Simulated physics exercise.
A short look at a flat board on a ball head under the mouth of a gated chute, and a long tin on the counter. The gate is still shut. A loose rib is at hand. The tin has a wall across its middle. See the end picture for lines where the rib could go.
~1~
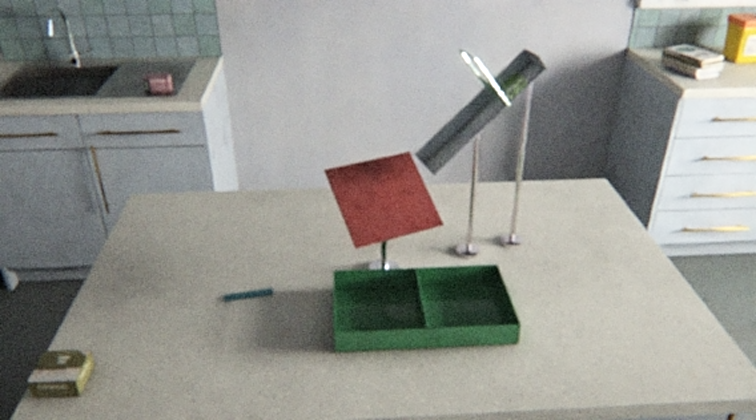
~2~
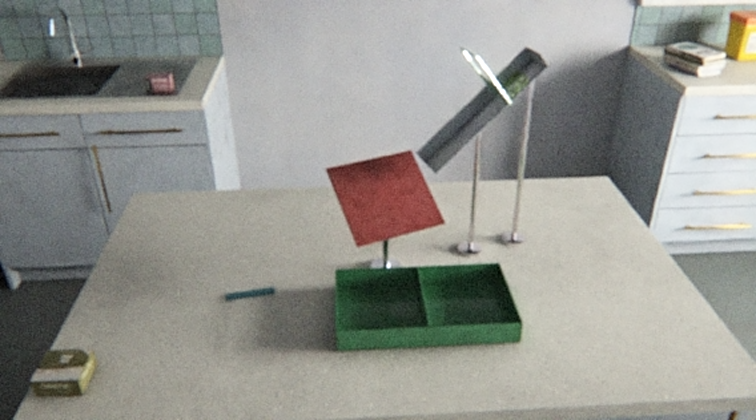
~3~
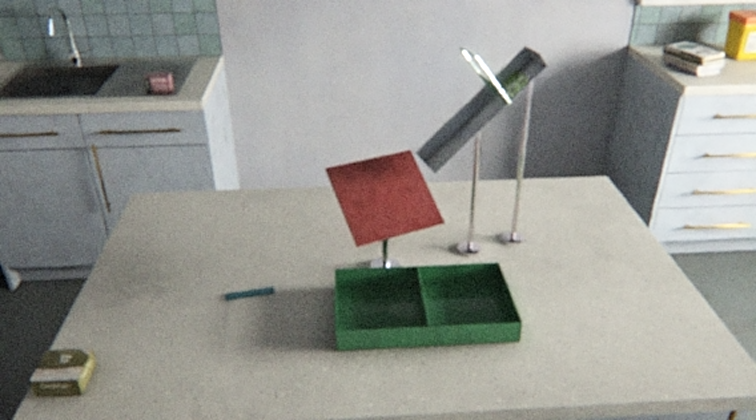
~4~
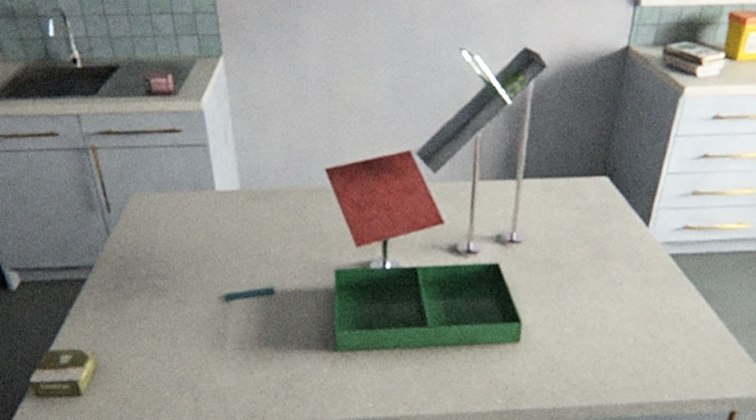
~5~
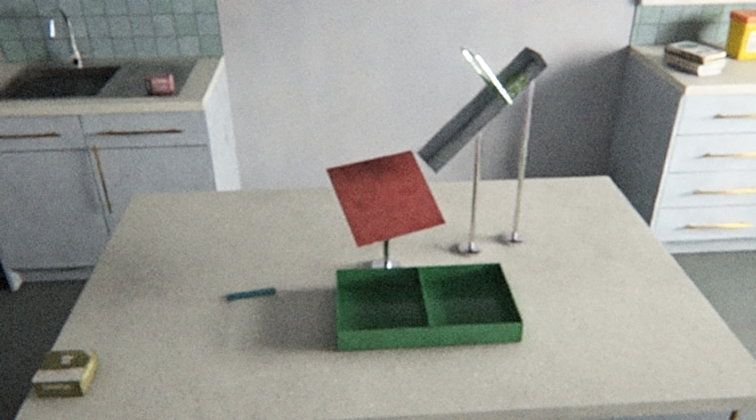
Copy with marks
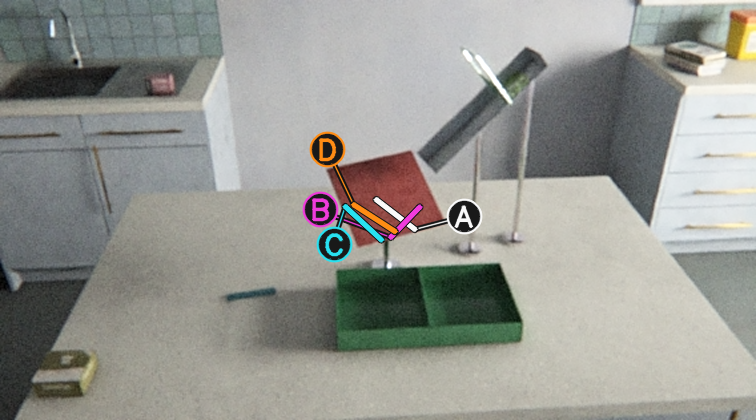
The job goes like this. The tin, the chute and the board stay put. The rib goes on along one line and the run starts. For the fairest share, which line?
The answer is line D.
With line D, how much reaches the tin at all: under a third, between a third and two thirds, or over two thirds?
It is over two thirds.
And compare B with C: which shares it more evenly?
C.
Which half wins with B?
The left half.
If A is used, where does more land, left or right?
The right half.
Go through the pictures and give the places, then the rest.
In the first frame, load behind the gate (507, 90), dried peas; lip of the chute (429, 170), sloping fairly steeply.
In the second frame, middle of the board (386, 196), tilted fairly steeply; middle of its low edge (403, 235); of its high edge (370, 159).
In the third frame, front corners of the tin (336, 331) and (522, 322); front end of its middle wall (430, 327); gate still shut (491, 84).
In the fourth frame, middle of the load (508, 88); lip (429, 168).
In the fifth frame, middle of the load (509, 88); lip (431, 168).
On the marked copy, line A from (376, 199) to (414, 229); line B from (419, 206) to (390, 237); line C from (345, 206) to (381, 239); line D from (353, 204) to (395, 231).
If A is chosen, of what is caught, about a tenth in the left half, almost all in the right.
If B is chosen, of what is caught, almost all in the left half, just a few in the right.
If C is chosen, of what is caught, the larger part in the left half, roughly a quarter in the right.
If D is chosen, of what is caught, roughly half in the left half, roughly half in the right.
